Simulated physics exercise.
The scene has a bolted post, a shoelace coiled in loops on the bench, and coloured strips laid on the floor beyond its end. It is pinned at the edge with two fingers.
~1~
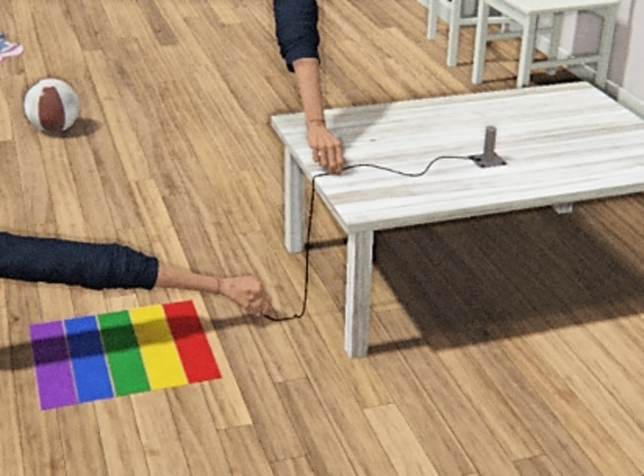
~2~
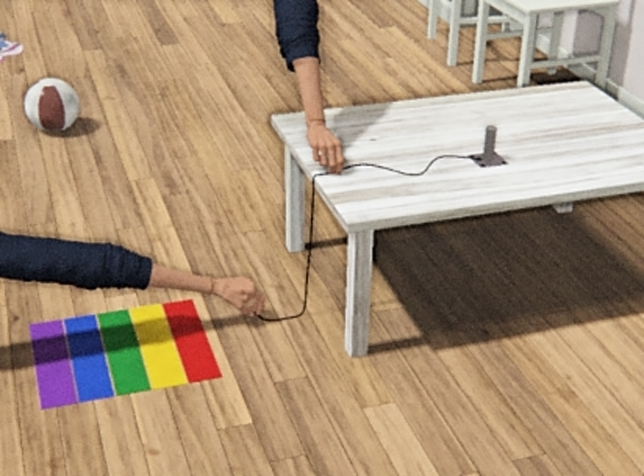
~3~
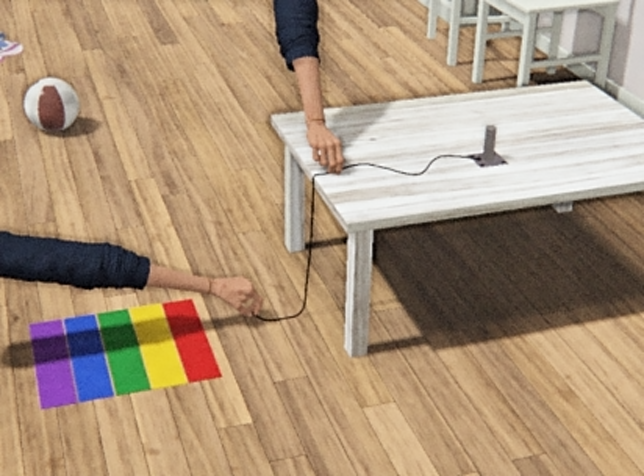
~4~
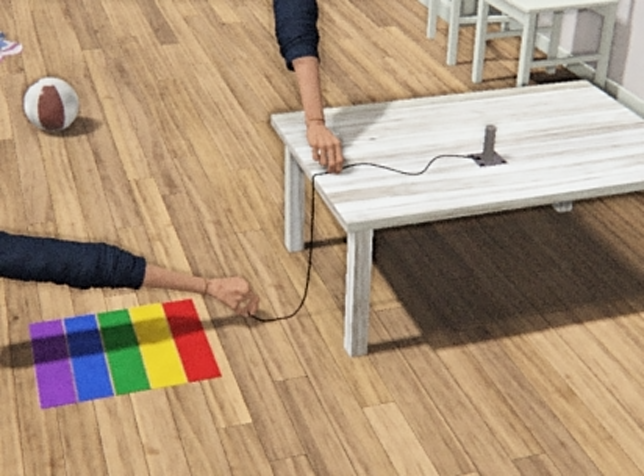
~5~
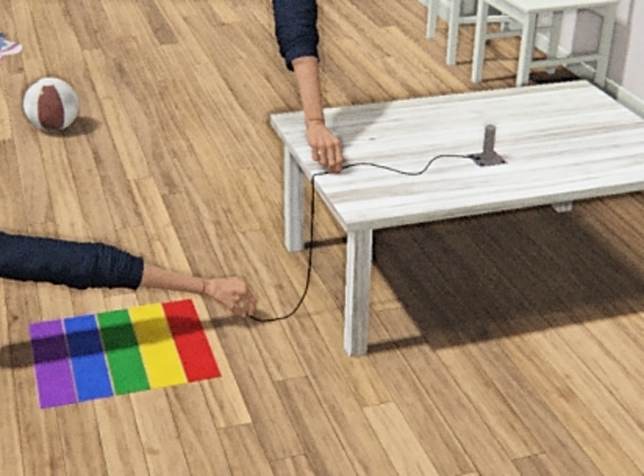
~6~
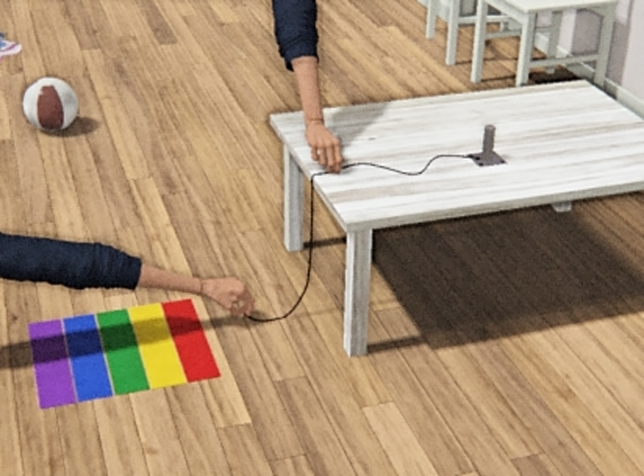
Two dark-sleeved arms reach into a wood-floored room seen from above at an angle, one pressing a thin dark cord to the near left edge of a whitewashed table, the other holding its hanging end. Purple, blue, green, yellow and red strips lie at lower left, with a ball beyond and white chairs behind. The lower hand inches left, drawing the cord's end slightly, while everything else stays still.
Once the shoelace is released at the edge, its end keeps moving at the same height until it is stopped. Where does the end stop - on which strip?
On the green strip.
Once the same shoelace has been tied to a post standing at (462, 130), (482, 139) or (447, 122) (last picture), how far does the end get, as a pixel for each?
The first try gives (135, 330), the second (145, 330) and the third (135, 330).
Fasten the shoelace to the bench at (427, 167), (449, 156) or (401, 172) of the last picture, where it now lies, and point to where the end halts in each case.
It ends up near (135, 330) the first time, (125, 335) the second and (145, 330) the third.
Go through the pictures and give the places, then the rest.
End (261, 312); red (200, 365); yellow (165, 371); green (130, 378); blue (93, 384); purple (56, 390), in the first frame.
End (255, 313); shoelace through (451, 156) (412, 175) (354, 166) (313, 197) (309, 256) (304, 308), in the second frame.
End (253, 313), in the third frame.
End (249, 313); shoelace through (450, 156) (412, 174) (353, 165) (313, 197) (310, 256) (300, 308), in the fourth frame.
End (247, 313), in the fifth frame.
End (245, 314); shoelace through (449, 156) (411, 174) (352, 165) (312, 197) (310, 256) (295, 307), in the sixth frame.
Soon after, end near (174, 325); over red.
After that, end near (139, 331); over yellow.
At the stop, end near (119, 334); over green. It gets as far as the green strip.
